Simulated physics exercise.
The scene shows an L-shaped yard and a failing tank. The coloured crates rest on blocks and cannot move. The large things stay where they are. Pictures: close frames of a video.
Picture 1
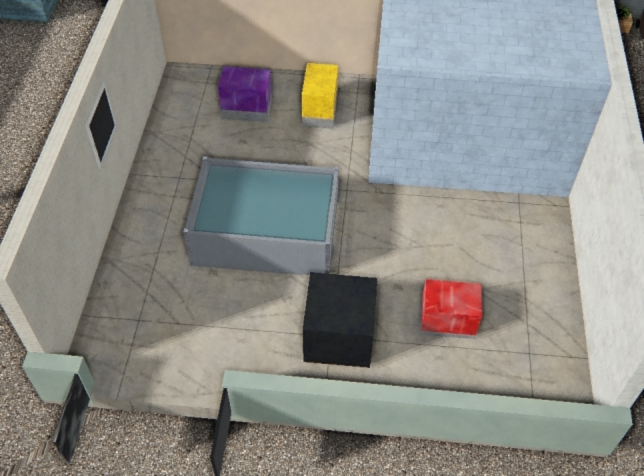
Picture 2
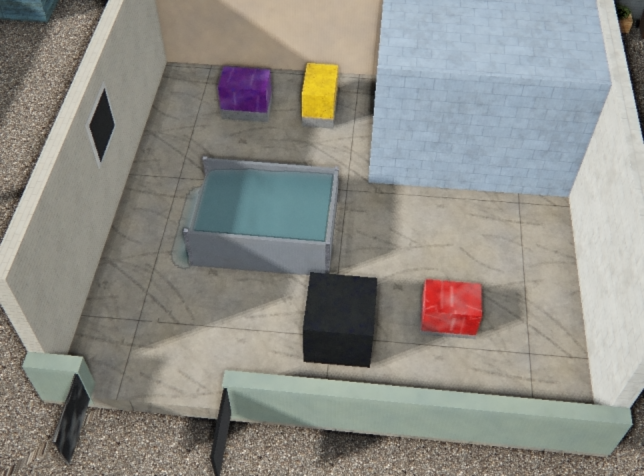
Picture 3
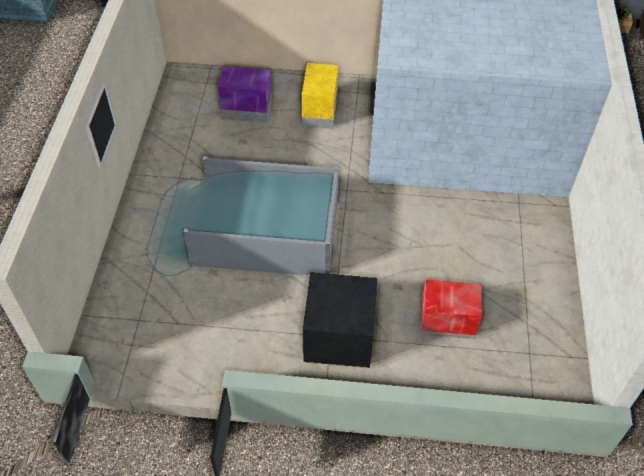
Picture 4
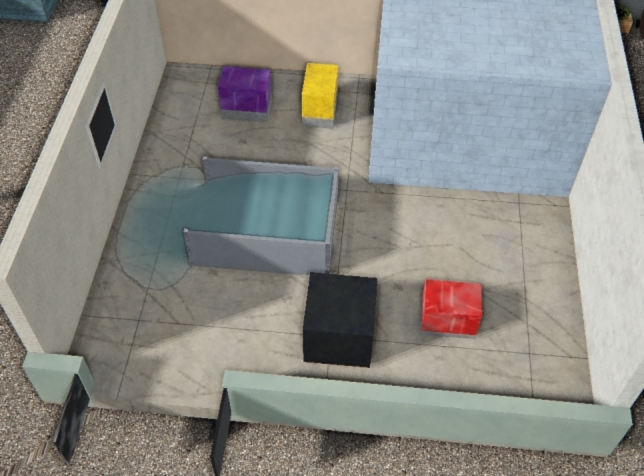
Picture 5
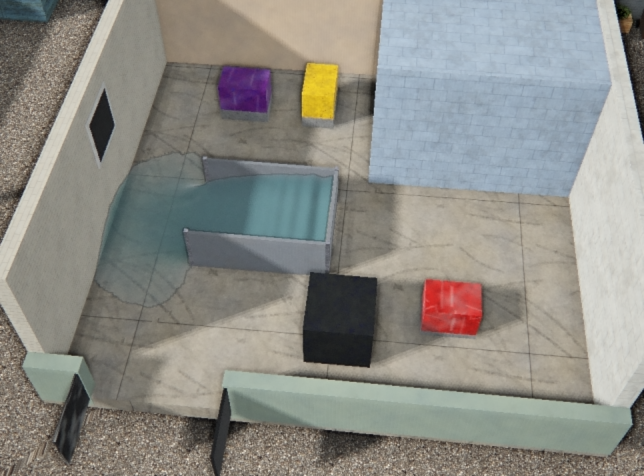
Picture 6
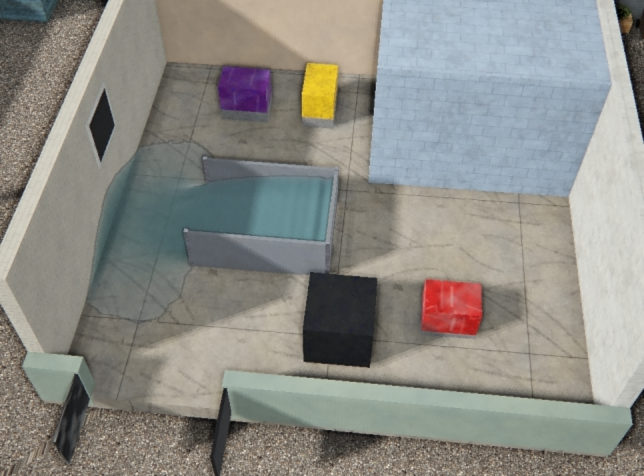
Teal water lies still in an open grey tank, then pours out where the tank's left end opens, spreading in a rounded sheet across the stone floor to the left wall and widening along it. The walled yard is seen from high above by a still camera. Purple and yellow blocks sit behind the tank, black and red ones in front, and a large pale-blue block fills the back right.
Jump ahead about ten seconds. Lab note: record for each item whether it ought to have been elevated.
Red crate: Safe. Purple crate: Safe. Yellow crate: Safe.
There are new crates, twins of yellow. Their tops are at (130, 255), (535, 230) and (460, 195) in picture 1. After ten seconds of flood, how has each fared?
Result, in sequence: Is inundated, is missed, is missed.
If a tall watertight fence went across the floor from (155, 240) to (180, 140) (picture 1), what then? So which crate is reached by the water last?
Last comes the red crate.
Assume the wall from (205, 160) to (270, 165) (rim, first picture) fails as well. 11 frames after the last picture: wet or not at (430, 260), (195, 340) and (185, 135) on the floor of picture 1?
Going through them in turn: Still unsoaked, then still unsoaked, then reached by the flood.
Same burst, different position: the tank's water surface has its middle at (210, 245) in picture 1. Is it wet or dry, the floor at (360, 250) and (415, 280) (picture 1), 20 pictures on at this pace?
The first is not reached, and then the second is not reached.
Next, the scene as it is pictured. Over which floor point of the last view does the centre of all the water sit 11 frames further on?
The centre of mass sits at about (182, 218).
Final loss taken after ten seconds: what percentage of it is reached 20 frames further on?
Share gone by then: About 40 %.
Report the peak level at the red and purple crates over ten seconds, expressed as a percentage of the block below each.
Respectively 50 % and 80 %.
A moment on, water covers 15 % of the floor; the red crate not reached, the purple crate not reached, the yellow crate not reached.
Next, water covers 30 % of the floor; the red crate not reached, the purple crate water round its plinth, the yellow crate not reached.
Then, water covers 45 % of the floor; the red crate not reached, the purple crate water round its plinth, the yellow crate water round its plinth.
Later, water covers 65 % of the floor; the red crate water round its plinth, the purple crate water round its plinth, the yellow crate water round its plinth.
In the end, water covers 90 % of the floor; the red crate stayed above the water, the purple crate stayed above the water, the yellow crate stayed above the water.
